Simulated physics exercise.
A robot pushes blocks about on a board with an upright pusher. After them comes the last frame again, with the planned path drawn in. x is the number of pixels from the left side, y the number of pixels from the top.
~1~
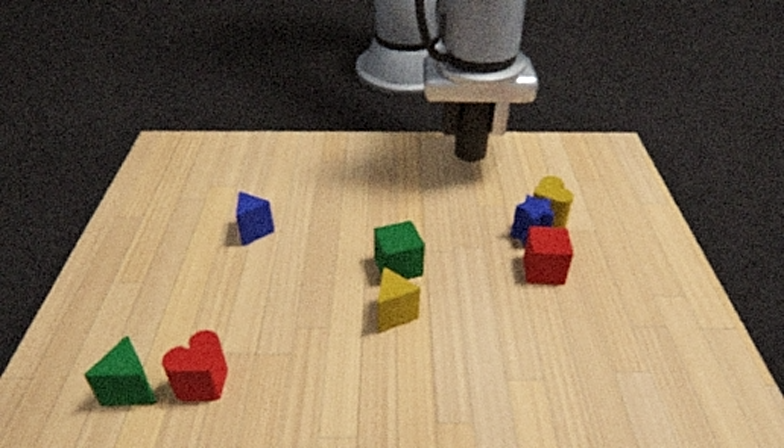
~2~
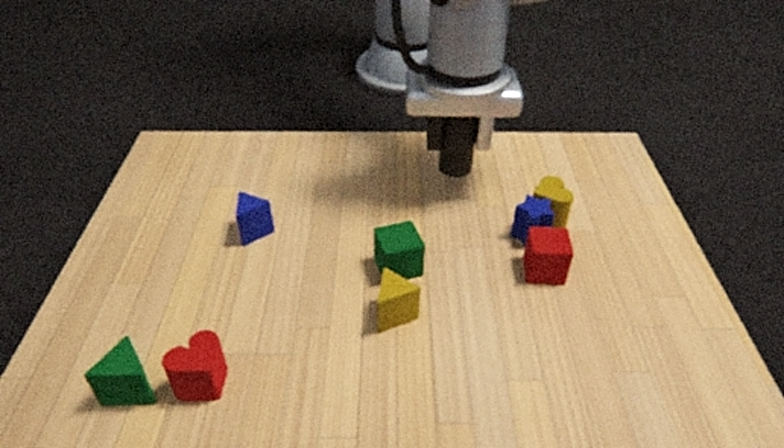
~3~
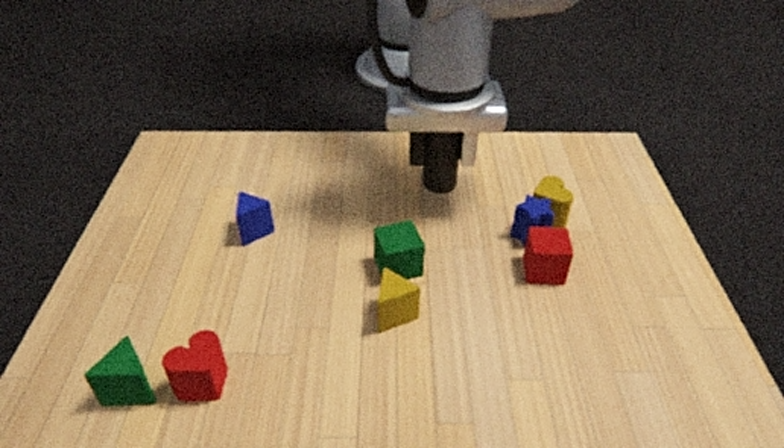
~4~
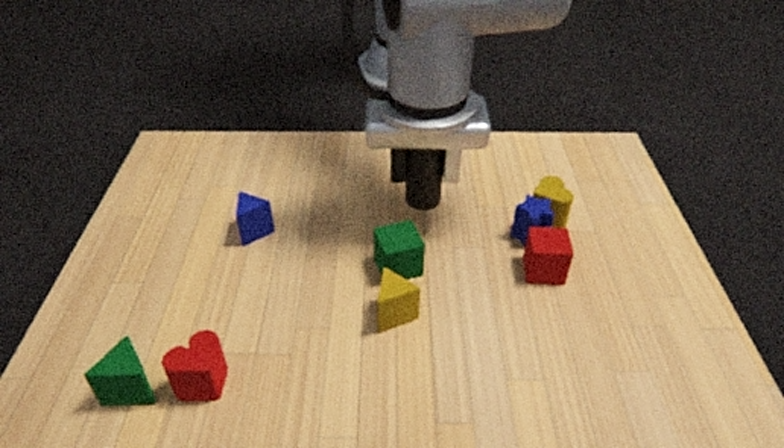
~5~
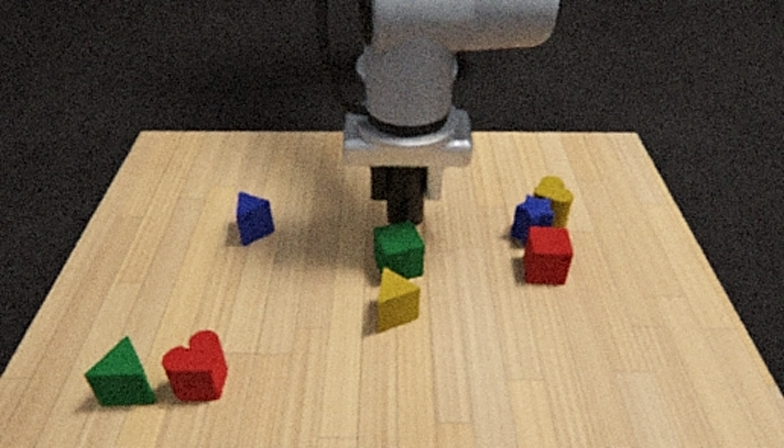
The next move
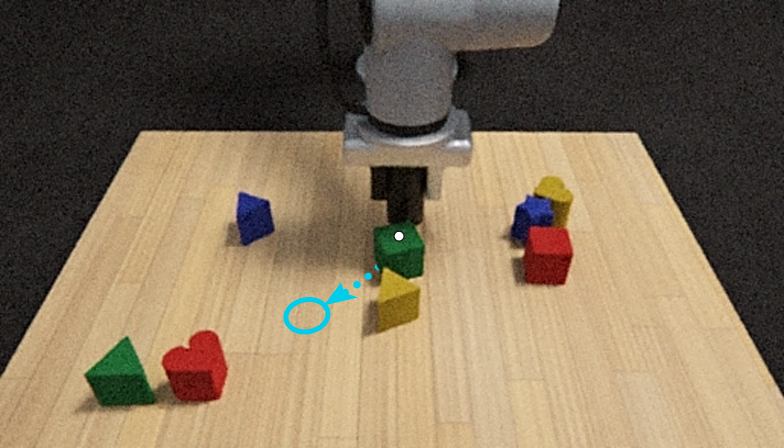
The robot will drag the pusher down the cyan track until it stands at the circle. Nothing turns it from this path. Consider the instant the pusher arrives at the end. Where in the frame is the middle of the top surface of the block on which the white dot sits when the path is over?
It will end up at (375, 284).
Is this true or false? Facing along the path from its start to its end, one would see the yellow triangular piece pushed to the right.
False
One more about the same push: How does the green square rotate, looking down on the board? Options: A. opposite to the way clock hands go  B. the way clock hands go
That would be A.
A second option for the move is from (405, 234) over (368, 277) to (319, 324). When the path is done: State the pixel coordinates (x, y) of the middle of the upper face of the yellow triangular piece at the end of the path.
That would be at about pixel (405, 309).
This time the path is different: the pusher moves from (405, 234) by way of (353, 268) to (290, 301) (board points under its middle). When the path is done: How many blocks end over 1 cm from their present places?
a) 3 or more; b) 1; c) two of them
My answer is option b.
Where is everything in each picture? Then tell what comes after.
Lower end of the pusher at (470, 153), tops of blocks, yellow triangular piece at (394, 285), green square at (399, 236), in the first picture.
Pusher at (455, 168), blocks as before, in the second picture.
Pusher at (439, 183), blocks as before, in the third picture.
Pusher at (423, 200), blocks as before, in the fourth picture.
Pusher at (405, 217), yellow triangular piece at (394, 285), green square at (399, 236), in the fifth picture.
The drawn path runs from (405, 234) over (368, 277) to (307, 315); the dot is on the green square.
The first path, step by step. One third of the way, pusher at (382, 246); yellow triangular piece at (396, 294), turned 20° anticlockwise; green square at (391, 260).
Two thirds of the way, pusher at (348, 273); yellow triangular piece at (401, 304), turned 70° anticlockwise; green square at (376, 283), turned 15° anticlockwise.
At the end, pusher at (305, 298); yellow triangular piece at (401, 305), turned 75° anticlockwise; green square at (375, 284), turned 20° anticlockwise.
